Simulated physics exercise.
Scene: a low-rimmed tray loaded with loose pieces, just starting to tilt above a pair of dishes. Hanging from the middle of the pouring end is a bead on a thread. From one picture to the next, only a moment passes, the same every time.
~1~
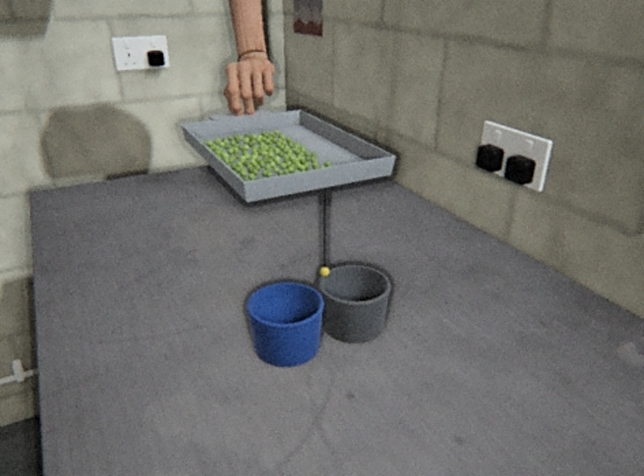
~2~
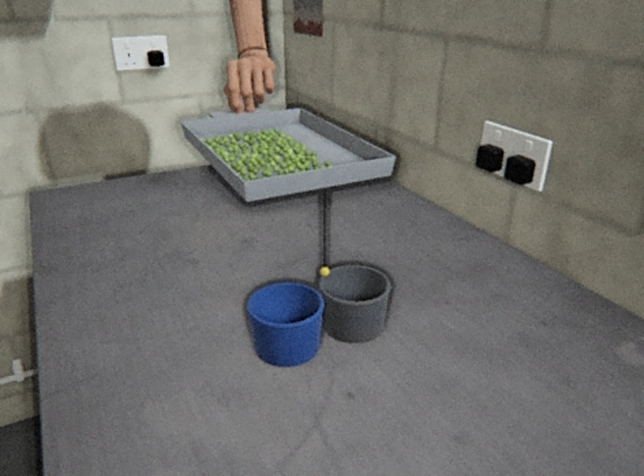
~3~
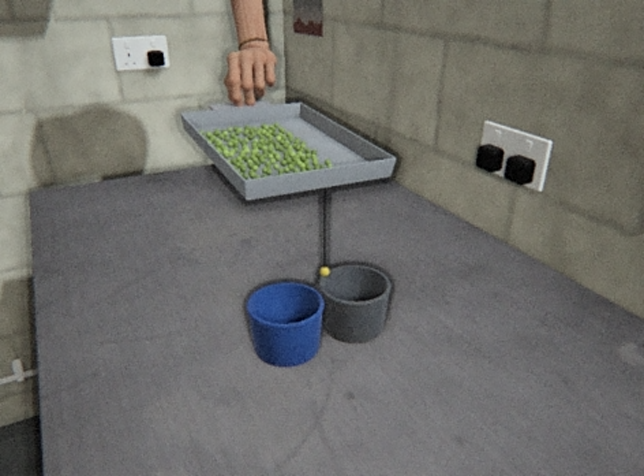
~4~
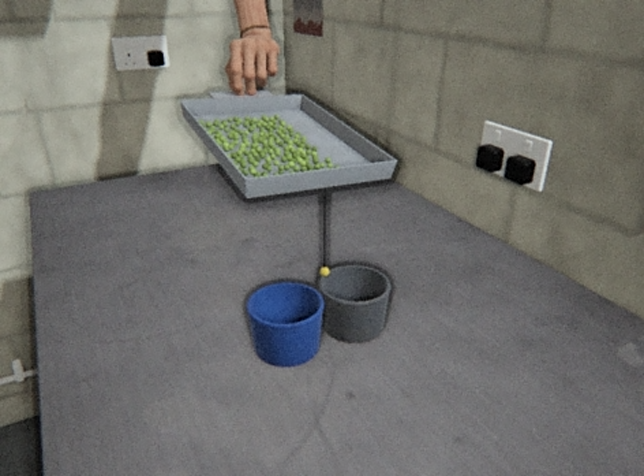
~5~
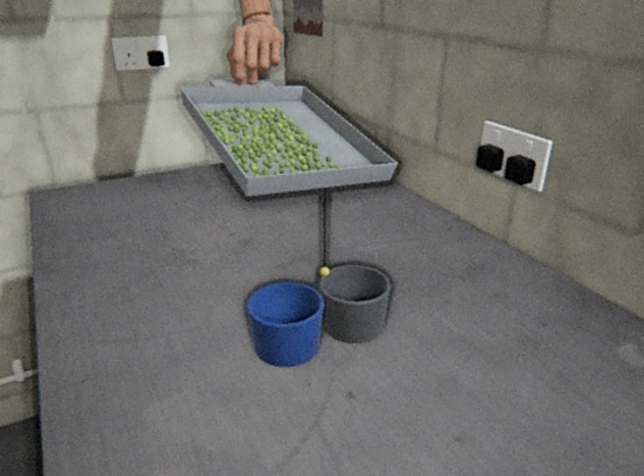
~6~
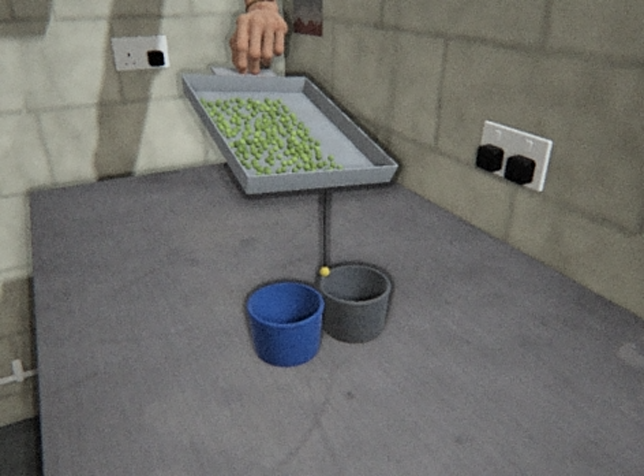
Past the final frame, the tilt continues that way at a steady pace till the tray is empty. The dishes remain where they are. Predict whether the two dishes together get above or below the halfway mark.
Below.
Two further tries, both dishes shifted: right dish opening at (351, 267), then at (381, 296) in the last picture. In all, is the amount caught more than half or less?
In turn: Below a half; below a half.
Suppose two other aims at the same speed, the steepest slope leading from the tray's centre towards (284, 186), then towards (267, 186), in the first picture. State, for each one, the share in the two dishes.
About 70 % and 70 %.
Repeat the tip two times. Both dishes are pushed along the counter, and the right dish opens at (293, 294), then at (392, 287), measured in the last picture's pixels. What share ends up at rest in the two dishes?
About 0 and 70 per cent respectively.
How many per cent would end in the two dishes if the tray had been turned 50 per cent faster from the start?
I'd say 30 percent or thereabouts.
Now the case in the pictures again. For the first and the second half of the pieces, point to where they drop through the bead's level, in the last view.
First near (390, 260), later near (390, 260).
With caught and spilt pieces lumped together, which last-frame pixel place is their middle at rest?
Around (399, 317).
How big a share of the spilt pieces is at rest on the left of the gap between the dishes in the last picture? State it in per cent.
Close to 0 per cent of the spill, I think.
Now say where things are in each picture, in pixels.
The first frame shows corners of the pouring end at (246, 181) and (392, 156), level; middle of the load at (265, 157), dried peas; left dish at (302, 341); right dish at (372, 318); bead on its thread at (325, 272).
The second frame shows corners of the pouring end at (246, 181) and (392, 156), level; middle of the load at (265, 156).
The third frame shows corners of the pouring end at (247, 179) and (392, 158), tipped barely, lowest at the right corner; middle of the load at (265, 152).
The fourth frame shows corners of the pouring end at (248, 178) and (393, 160), tipped a little, lowest at the right corner; middle of the load at (265, 146).
The fifth frame shows corners of the pouring end at (249, 176) and (394, 162), tipped a little, lowest at the right corner; middle of the load at (266, 140).
The sixth frame shows corners of the pouring end at (250, 175) and (394, 165), tipped clearly, lowest at the right corner; middle of the load at (268, 135); left dish at (302, 341); right dish at (372, 318).
Soon after the last picture, tray tipped steeply; all on the tray.
A little later, tray tipped right over; nearly all on the tray; a stray few in the right dish; a stray few outside both; a stray few in the air.
Later still, tray tipped past a quarter turn; a stray few in the left dish; about a quarter in the right dish; most outside both.
At rest, tray tipped past a quarter turn; a stray few in the left dish; about a quarter in the right dish; most outside both.
